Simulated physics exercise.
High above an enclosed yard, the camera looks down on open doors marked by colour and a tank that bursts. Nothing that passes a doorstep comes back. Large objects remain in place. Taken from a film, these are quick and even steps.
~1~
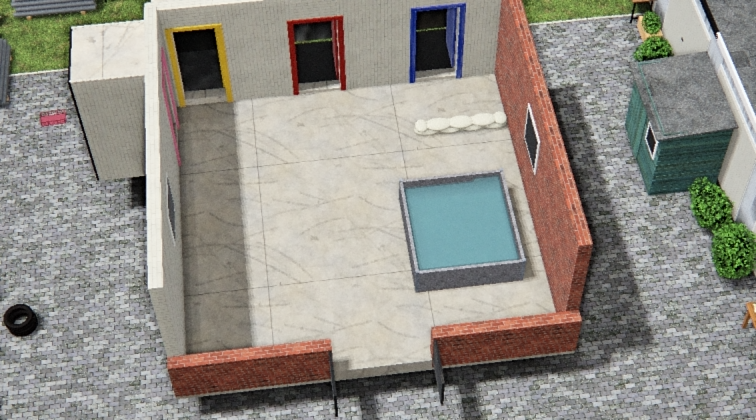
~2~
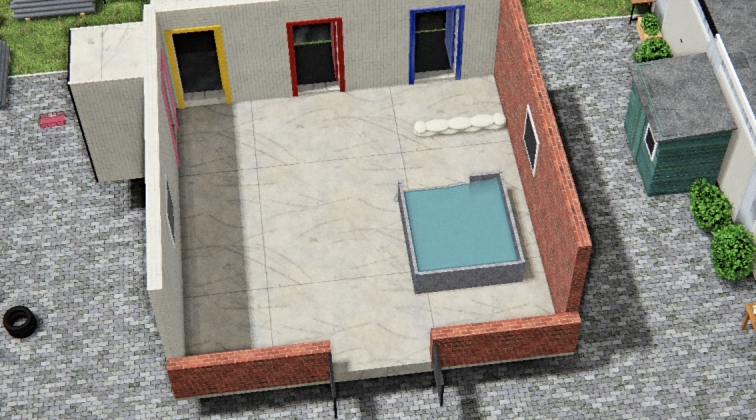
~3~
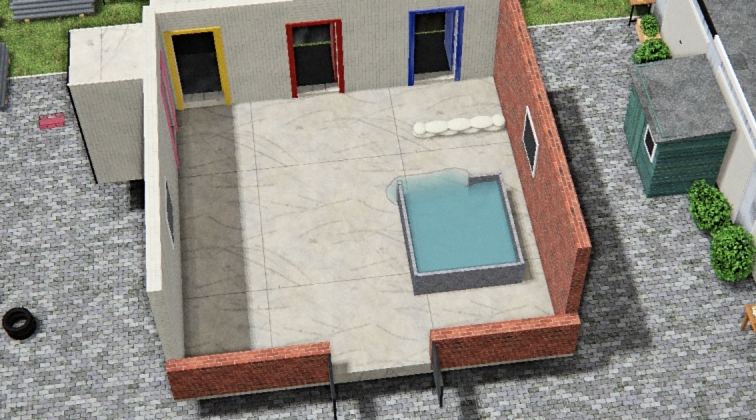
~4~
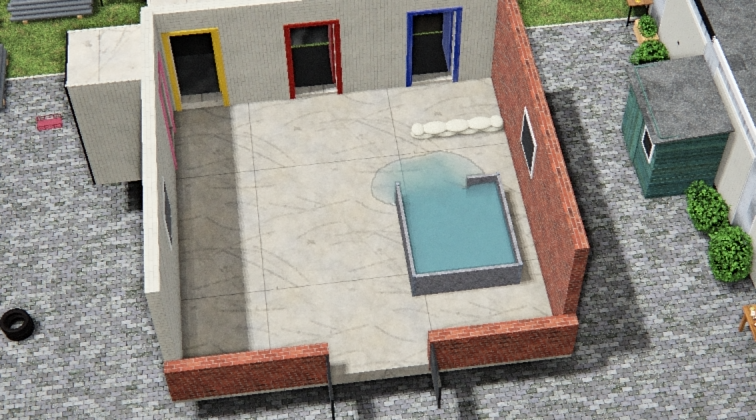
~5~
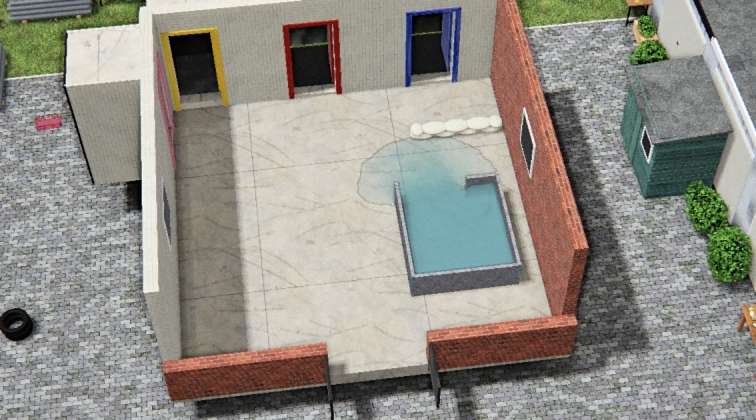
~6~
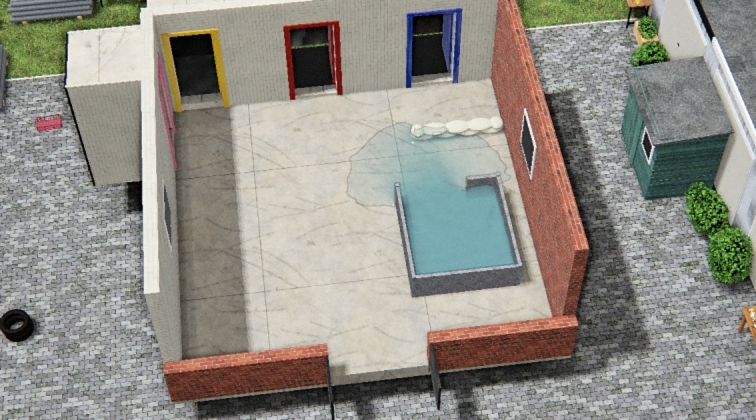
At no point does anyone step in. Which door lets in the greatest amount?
The red one.
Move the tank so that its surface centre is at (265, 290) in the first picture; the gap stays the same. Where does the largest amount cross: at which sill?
The answer is the door marked yellow.
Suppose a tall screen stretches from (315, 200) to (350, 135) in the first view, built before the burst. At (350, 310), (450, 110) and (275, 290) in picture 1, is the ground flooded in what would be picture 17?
Going through them in order, I get high and dry, inundated and high and dry.
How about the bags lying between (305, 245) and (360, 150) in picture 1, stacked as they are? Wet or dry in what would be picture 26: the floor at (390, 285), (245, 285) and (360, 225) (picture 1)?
Taking each in turn: Bone-dry; bone-dry; drenched.
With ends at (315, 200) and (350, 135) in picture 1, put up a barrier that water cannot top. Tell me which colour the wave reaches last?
Answer: The door marked pink.
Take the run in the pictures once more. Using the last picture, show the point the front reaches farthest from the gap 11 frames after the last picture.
About at (250, 104).
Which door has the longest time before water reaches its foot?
Answer: The pink door.
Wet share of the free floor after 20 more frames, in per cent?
About 40 in a hundred.
A moment on, water covers 20 % of the floor; blue door not reached, red door not reached, pink door not reached, yellow door not reached.
Next, water covers 30 % of the floor; blue door wet at the sill, nothing in, red door a trickle in, pink door not reached, yellow door not reached.
Then, water covers 40 % of the floor; blue door wet at the sill, nothing in, red door some in, pink door wet at the sill, nothing in, yellow door wet at the sill, nothing in.
Later, water covers 65 % of the floor; blue door wet at the sill, nothing in, red door a lot in, pink door wet at the sill, nothing in, yellow door a trickle in.
In the end, water covers 85 % of the floor; blue door wet at the sill, nothing in, red door a lot in, pink door wet at the sill, nothing in, yellow door a trickle in; the red door has let in the most.
